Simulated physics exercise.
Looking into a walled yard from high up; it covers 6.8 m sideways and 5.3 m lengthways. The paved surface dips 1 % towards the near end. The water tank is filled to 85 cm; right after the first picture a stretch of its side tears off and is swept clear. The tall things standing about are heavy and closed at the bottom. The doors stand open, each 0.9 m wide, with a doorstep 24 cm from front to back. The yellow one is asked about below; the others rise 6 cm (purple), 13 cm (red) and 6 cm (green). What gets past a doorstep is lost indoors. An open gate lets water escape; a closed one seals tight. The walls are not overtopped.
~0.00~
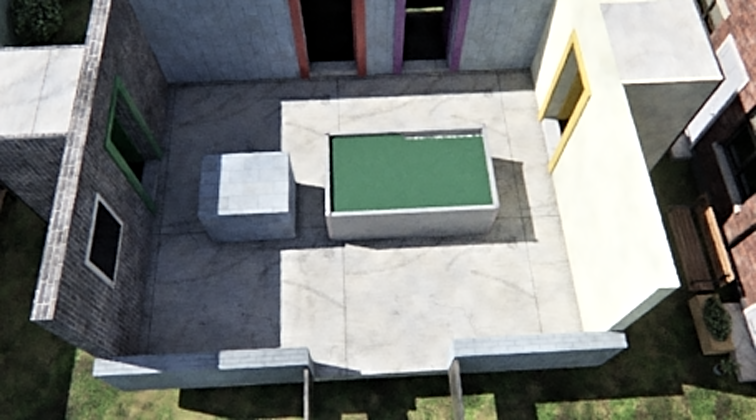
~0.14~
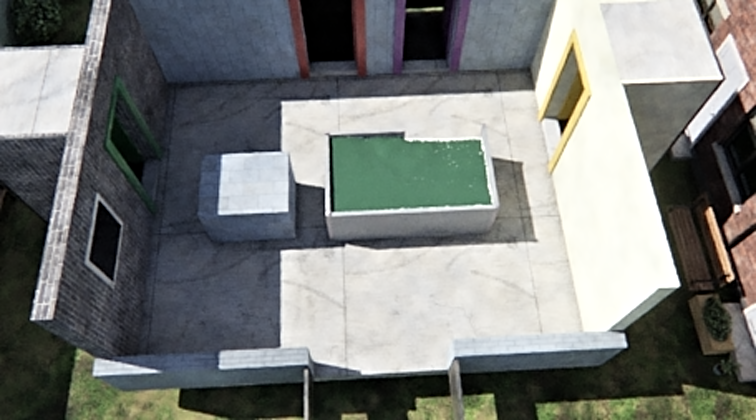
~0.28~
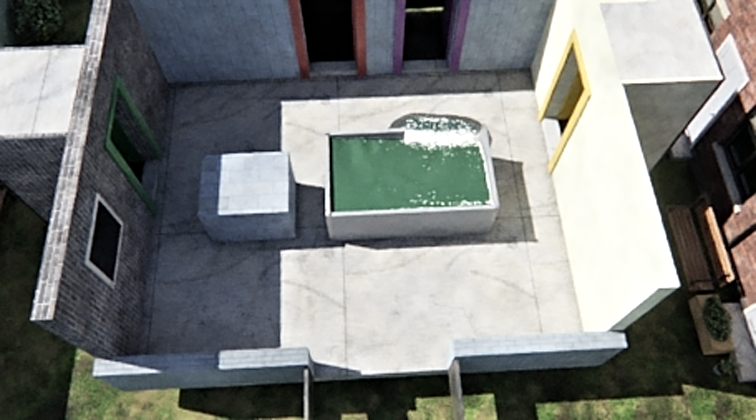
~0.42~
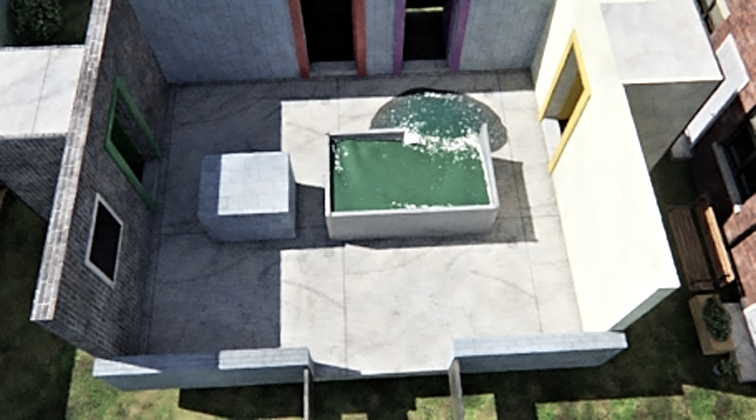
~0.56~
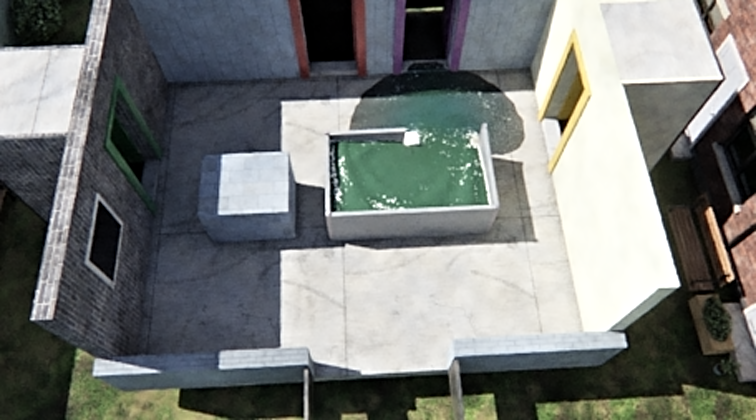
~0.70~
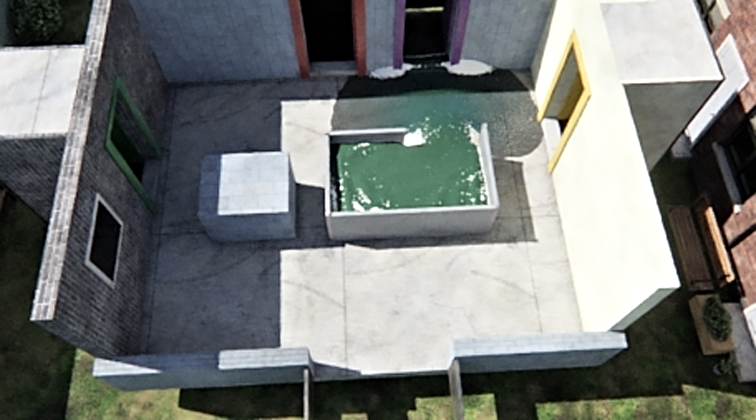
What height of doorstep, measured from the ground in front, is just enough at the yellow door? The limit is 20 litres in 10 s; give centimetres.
About 10.5 cm.
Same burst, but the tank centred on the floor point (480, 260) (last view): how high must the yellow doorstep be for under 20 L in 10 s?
Then roughly 23 cm.
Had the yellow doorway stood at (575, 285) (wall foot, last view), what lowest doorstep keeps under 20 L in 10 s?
About 8.5 cm.
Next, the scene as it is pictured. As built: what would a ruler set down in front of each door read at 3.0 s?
In cm: Purple 26, red 10, yellow 13, green 2.
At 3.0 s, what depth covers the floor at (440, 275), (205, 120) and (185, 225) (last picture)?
About 0, 2 and 0 cm.
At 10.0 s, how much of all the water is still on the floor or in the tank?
Some 66 per cent remains.
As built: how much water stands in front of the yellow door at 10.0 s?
Some 6.5 cm.
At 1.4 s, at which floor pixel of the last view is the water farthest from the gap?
Near (256, 82).
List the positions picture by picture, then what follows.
In the first frame, the water tank at (409, 171) is whole and still, 85 cm deep; the yellow door at (561, 110) is dry.
In the second frame, the gap is on the far side, the front 0.3 m out at a hidden place; the back of the water tank holds 85 cm.
In the third frame, the gap is on the far side, the front 0.9 m out at (408, 118); the back of the water tank holds 81 cm.
In the fourth frame, the gap is on the far side, the front 1.4 m out at (409, 94); the back of the water tank holds 74 cm.
In the fifth frame, the gap is on the far side, the front 2.0 m out at (416, 66); the back of the water tank holds 72 cm.
In the sixth frame, water pours out on the far side and has run 2.1 m, to (403, 61); about 7 cm deep outside, 71 cm at the back; the yellow door at (561, 110), 1.9 m from the gap, is still 0.5 m from the nearest water.
After 1.4 s water covers 20 % of the floor, deepest (60 cm) near (525, 71); 4 cm at the yellow door, 0 litres in over its 14 cm doorstep.
After 3.0 s water covers 50 % of the floor, deepest (28 cm) near (529, 94); 13 cm at the yellow door, 3 litres in over its 14 cm doorstep.
After 10.0 s water covers 95 % of the floor, deepest (13 cm) near (137, 370); 6 cm at the yellow door, 6 litres in over its 14 cm doorstep.
At the yellow door as built, the water arrived by 1.0 s and peaked near 16 cm at 2.2 s.
Run again over the same 10 s with other heights there, 40 litres in over 8.5 cm, 15 litres over 11.5 cm. The limit of 20 litres is kept from about 10.5 cm up.
